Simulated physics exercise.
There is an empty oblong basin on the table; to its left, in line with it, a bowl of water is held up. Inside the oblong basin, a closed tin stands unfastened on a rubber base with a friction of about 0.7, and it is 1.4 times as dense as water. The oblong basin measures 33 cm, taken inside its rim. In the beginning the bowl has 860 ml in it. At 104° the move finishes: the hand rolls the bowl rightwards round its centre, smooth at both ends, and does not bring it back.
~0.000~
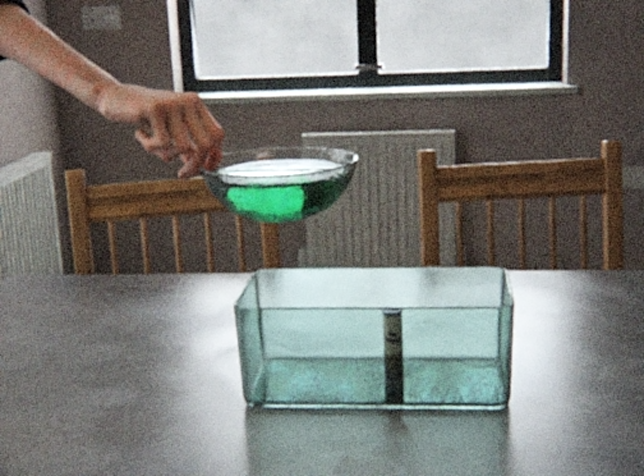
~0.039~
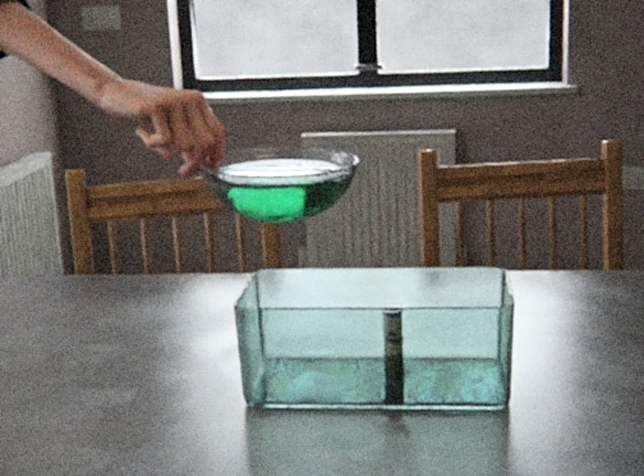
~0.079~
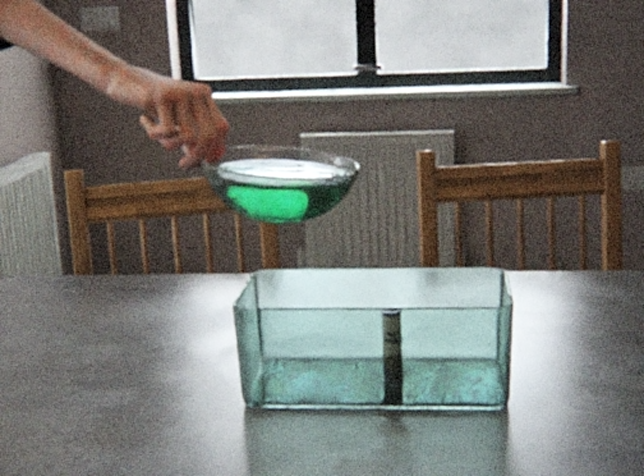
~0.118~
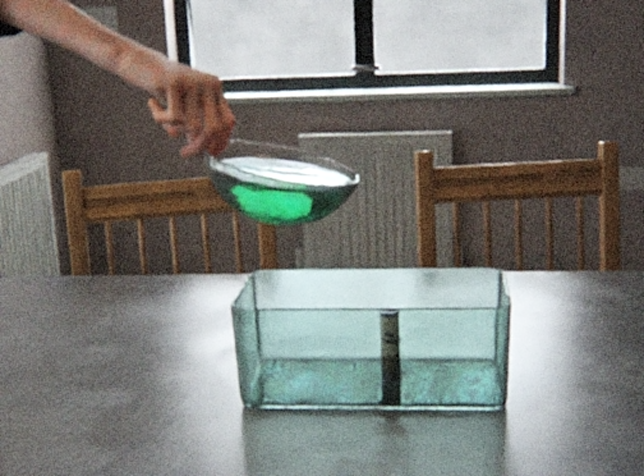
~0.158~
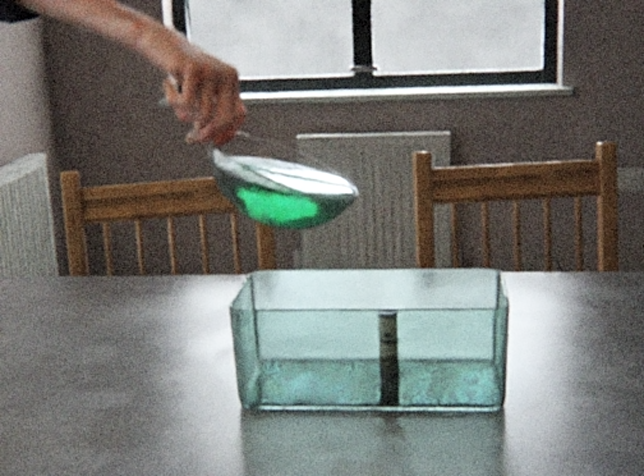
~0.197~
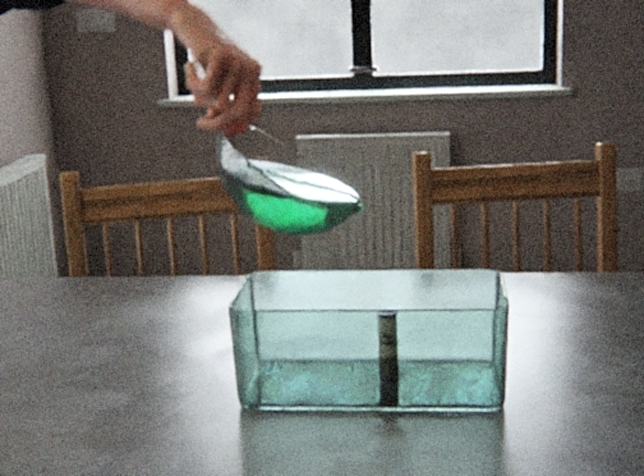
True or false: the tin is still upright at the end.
False.
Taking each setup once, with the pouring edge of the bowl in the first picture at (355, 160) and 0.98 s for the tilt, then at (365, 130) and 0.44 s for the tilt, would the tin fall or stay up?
In the first try it remains standing; in the second it remains standing.
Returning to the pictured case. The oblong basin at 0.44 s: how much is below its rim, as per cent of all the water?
Around 82 percent.
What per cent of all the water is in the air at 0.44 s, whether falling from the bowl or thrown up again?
Roughly 16 percent.
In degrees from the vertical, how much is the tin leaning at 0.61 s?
Measured tilt, approx.: 15 degrees.
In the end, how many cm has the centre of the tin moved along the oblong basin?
6.5 cm.
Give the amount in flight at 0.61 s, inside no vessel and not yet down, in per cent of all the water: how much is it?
Estimated airborne part: Roughly 5 per cent.
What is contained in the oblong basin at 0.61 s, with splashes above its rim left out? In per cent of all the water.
Near 94 in a hundred.
By 0.44 s the tilt is 101° and 2 per cent is still to pour; the tin stands where it began.
By 0.61 s the tilt is 104° and 0 per cent is still to pour; the tin leans 14°.
By 0.79 s the tilt is 104° and 0 per cent is still to pour; the tin lies on its side.
By 0.99 s the tilt is 104° and 0 per cent is still to pour; the tin lies on its side.
At rest the tin lies on its side.
